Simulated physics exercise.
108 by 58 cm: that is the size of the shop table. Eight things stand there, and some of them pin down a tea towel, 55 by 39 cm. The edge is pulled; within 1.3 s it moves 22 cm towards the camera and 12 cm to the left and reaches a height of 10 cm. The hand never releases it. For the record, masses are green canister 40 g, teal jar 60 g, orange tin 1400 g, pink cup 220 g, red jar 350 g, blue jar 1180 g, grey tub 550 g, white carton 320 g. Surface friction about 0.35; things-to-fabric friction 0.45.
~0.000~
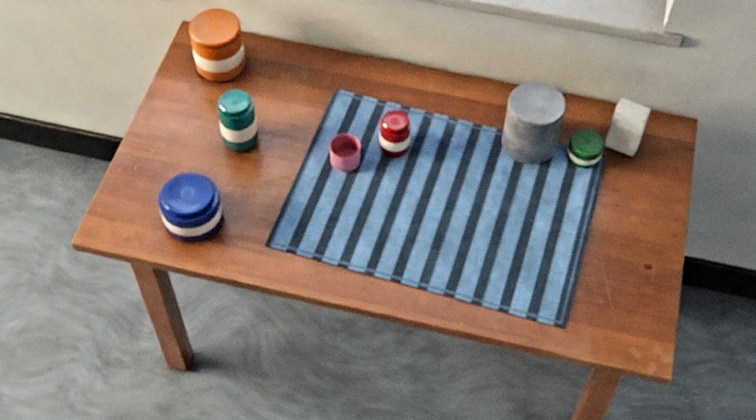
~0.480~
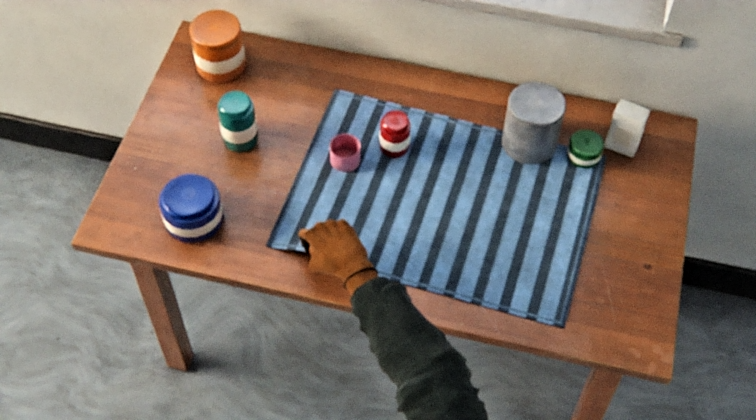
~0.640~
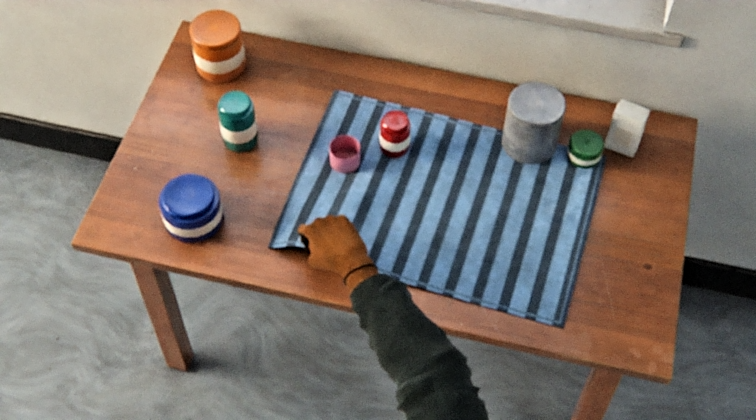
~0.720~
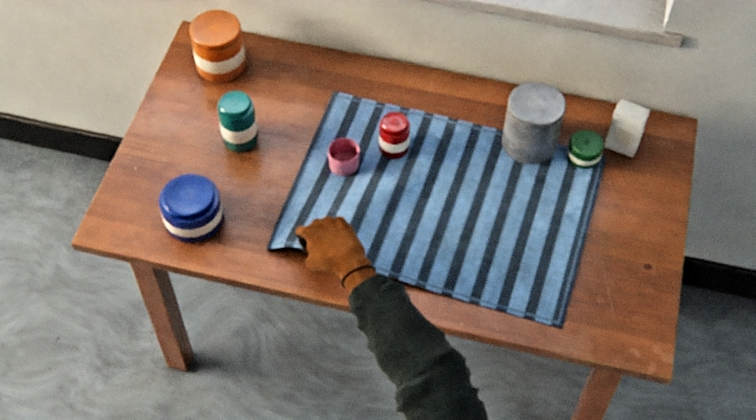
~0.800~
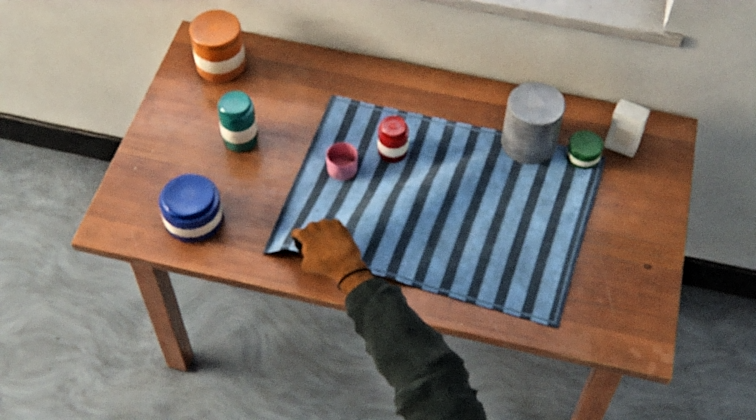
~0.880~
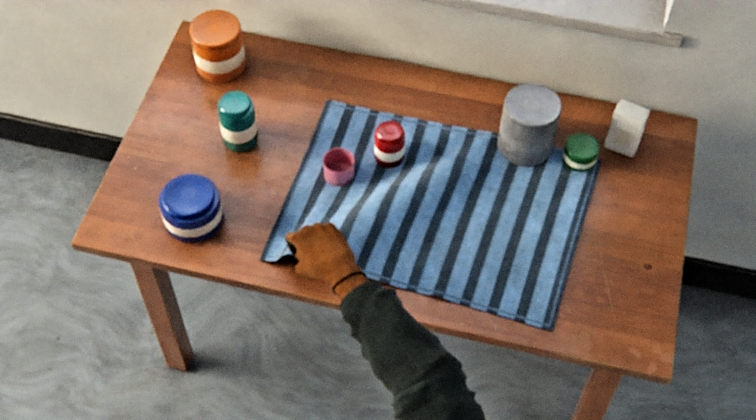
A hand gripping the near left corner of a striped tea towel, tugging it slightly towards the camera, cup and jars shifting with it.
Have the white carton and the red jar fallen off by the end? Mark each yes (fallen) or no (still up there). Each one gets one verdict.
White carton: No, red jar: No.
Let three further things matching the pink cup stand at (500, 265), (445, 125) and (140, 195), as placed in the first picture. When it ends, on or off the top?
Taking them one by one: Is lost, then is left on top, then is left on top.
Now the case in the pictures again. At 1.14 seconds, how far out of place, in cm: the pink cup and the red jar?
Approx. shift - pink cup: 10 cm; red jar: 10 cm.
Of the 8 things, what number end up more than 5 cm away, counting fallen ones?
All told, 4.
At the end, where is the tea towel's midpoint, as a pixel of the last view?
Midpoint, last view: Approx. (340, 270).
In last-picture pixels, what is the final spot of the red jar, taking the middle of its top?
Somewhere around (264, 228) is where it ends up.
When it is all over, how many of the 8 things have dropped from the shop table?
Count recorded: 0.
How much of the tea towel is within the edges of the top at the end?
I'd estimate close to 60 per cent.
By 1.1 s, 95 % of the tea towel is still over the top; red jar 10 cm off its start, pink cup 11 cm off its start, grey tub 8 cm off its start.
By 1.4 s, 80 % of the tea towel is still over the top; red jar 20 cm off its start, pink cup 20 cm off its start, grey tub 16 cm off its start.
By 1.7 s, 65 % of the tea towel is still over the top; red jar 27 cm off its start at (288, 207), pink cup 28 cm off its start at (242, 242), grey tub 22 cm off its start at (446, 165).
By 1.9 s, 60 % of the tea towel is still over the top; red jar 32 cm off its start, pink cup 31 cm off its start, grey tub 26 cm off its start.
By 3.5 s, 60 % of the tea towel is still over the top; red jar 33 cm off its start at (264, 228), white carton 0 cm off its start at (633, 110), pink cup 31 cm off its start at (232, 258), grey tub 26 cm off its start at (432, 176).
